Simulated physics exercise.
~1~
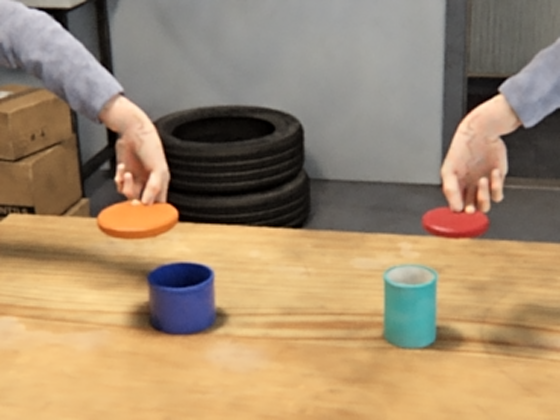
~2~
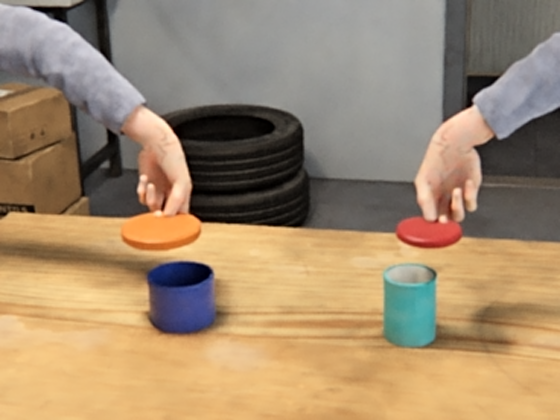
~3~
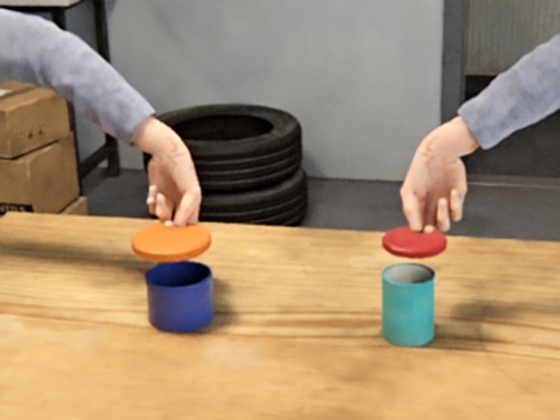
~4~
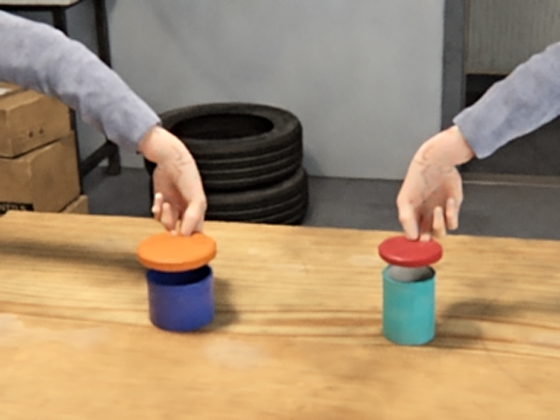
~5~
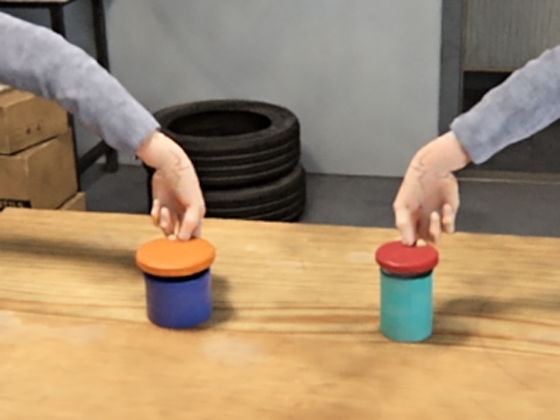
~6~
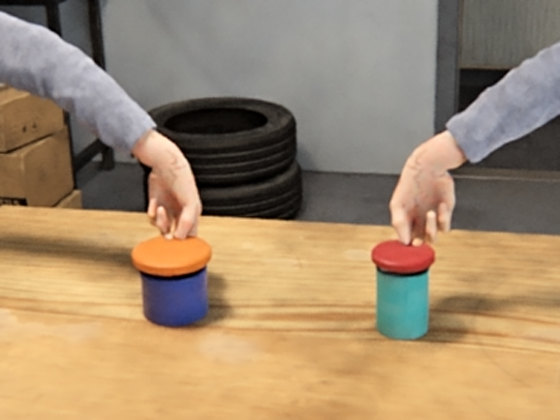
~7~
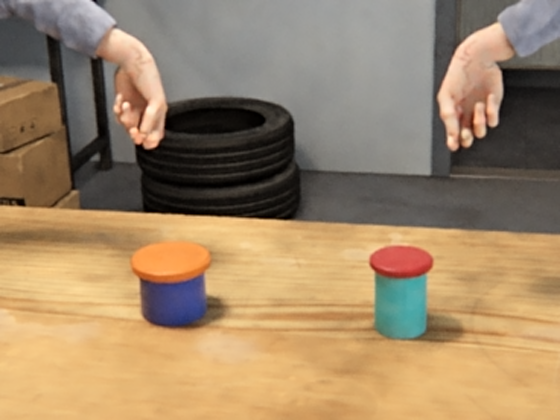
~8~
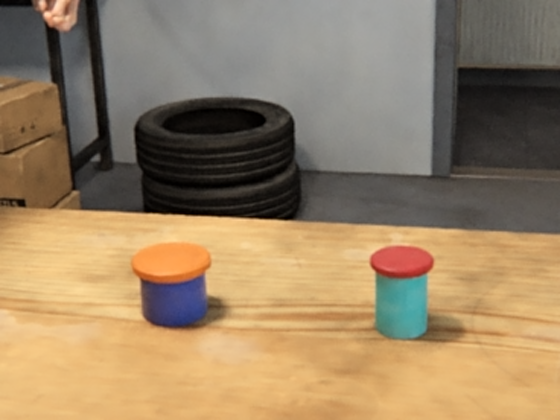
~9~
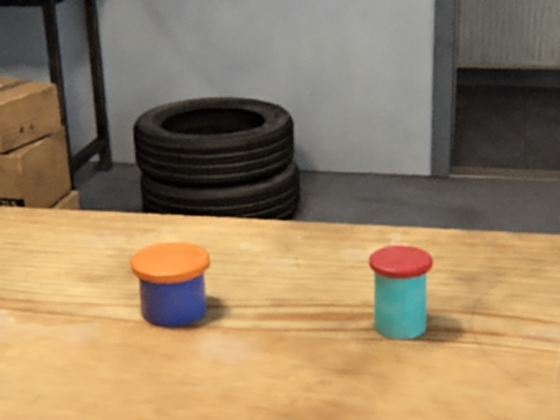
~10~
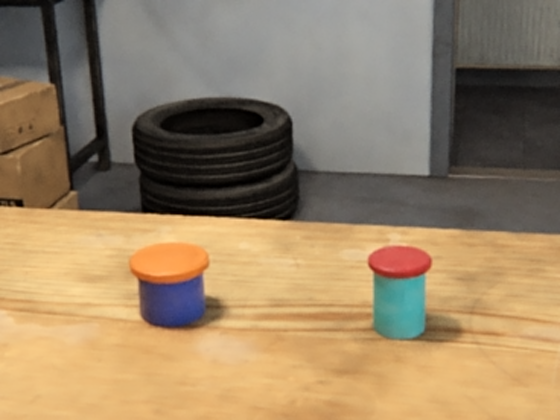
Two hands lowering an orange disc onto a blue pot and a red lid onto a teal one, then withdrawing, both staying on.
